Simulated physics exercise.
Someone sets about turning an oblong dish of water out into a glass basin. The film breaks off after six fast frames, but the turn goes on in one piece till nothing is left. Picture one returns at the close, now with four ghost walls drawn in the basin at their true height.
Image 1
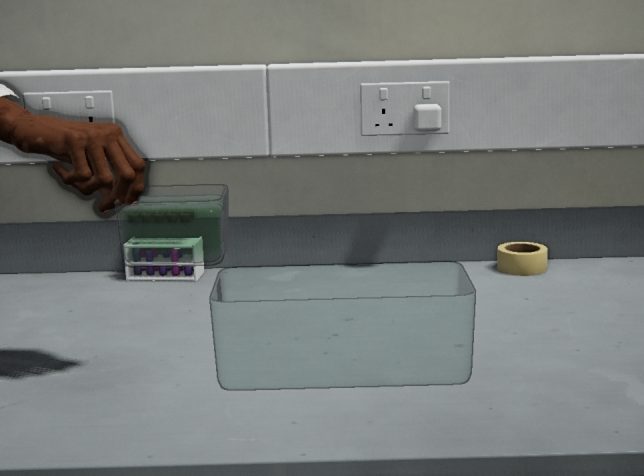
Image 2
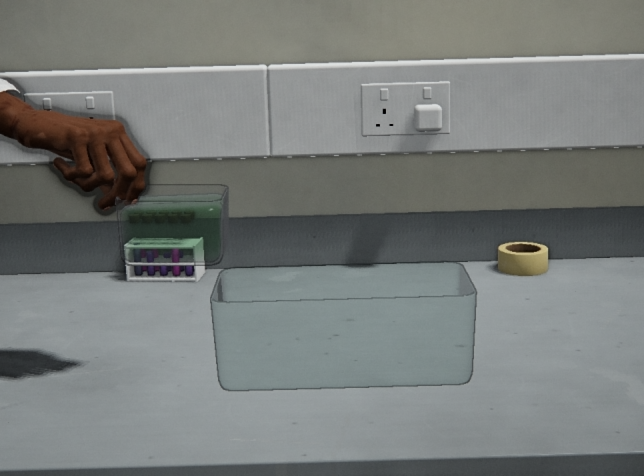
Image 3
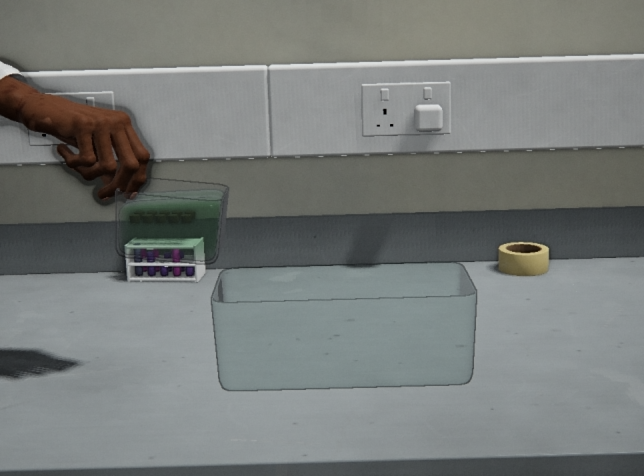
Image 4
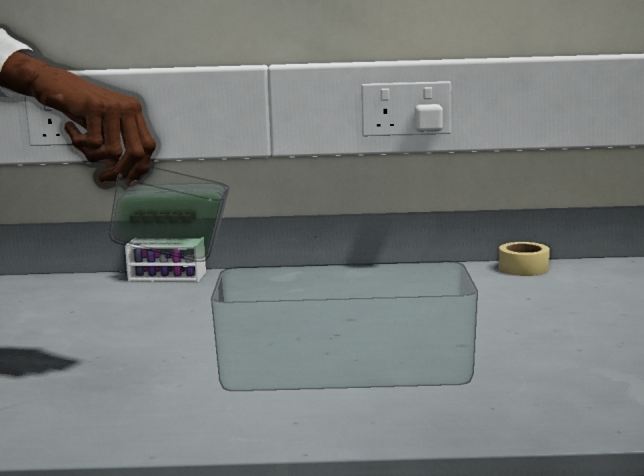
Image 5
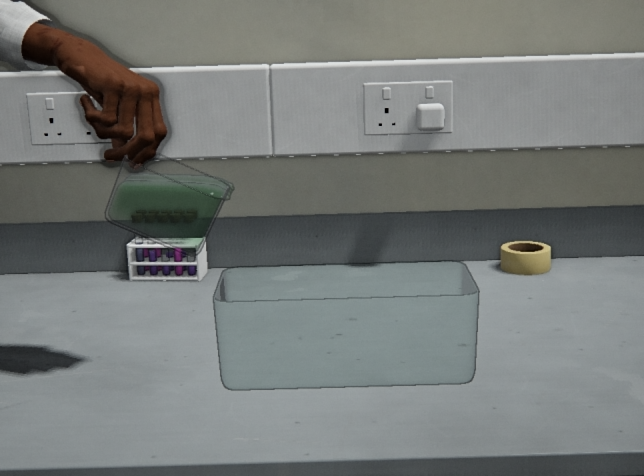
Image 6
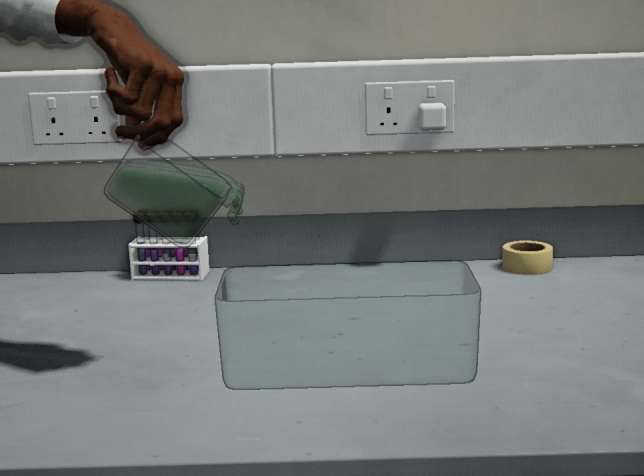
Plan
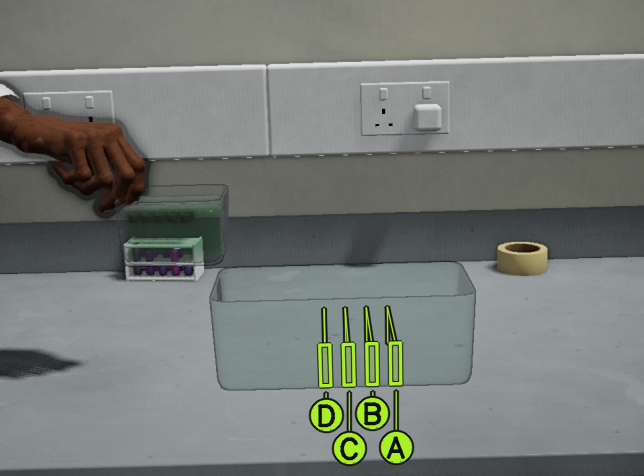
On a grey worktop, a hand at the left holds a clear oblong dish of green liquid upright, then tilts it steadily to the right until liquid passes over its lip, while a larger glass basin stands still nearby.
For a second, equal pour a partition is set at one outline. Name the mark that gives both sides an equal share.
Go for D.
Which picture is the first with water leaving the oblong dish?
In picture 5.
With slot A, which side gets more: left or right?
More ends on the left.
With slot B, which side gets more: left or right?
The left side.
In lime, A at (396, 391); B at (372, 391); C at (349, 392); D at (326, 393).
With A, about 93 % ends left of the wall and 5 % right of it.
With B, about 91 % ends left of the wall and 8 % right of it.
With C, about 82 % ends left of the wall and 9 % right of it; 9 % is lost outside.
With D, about 49 % ends left of the wall and 49 % right of it.
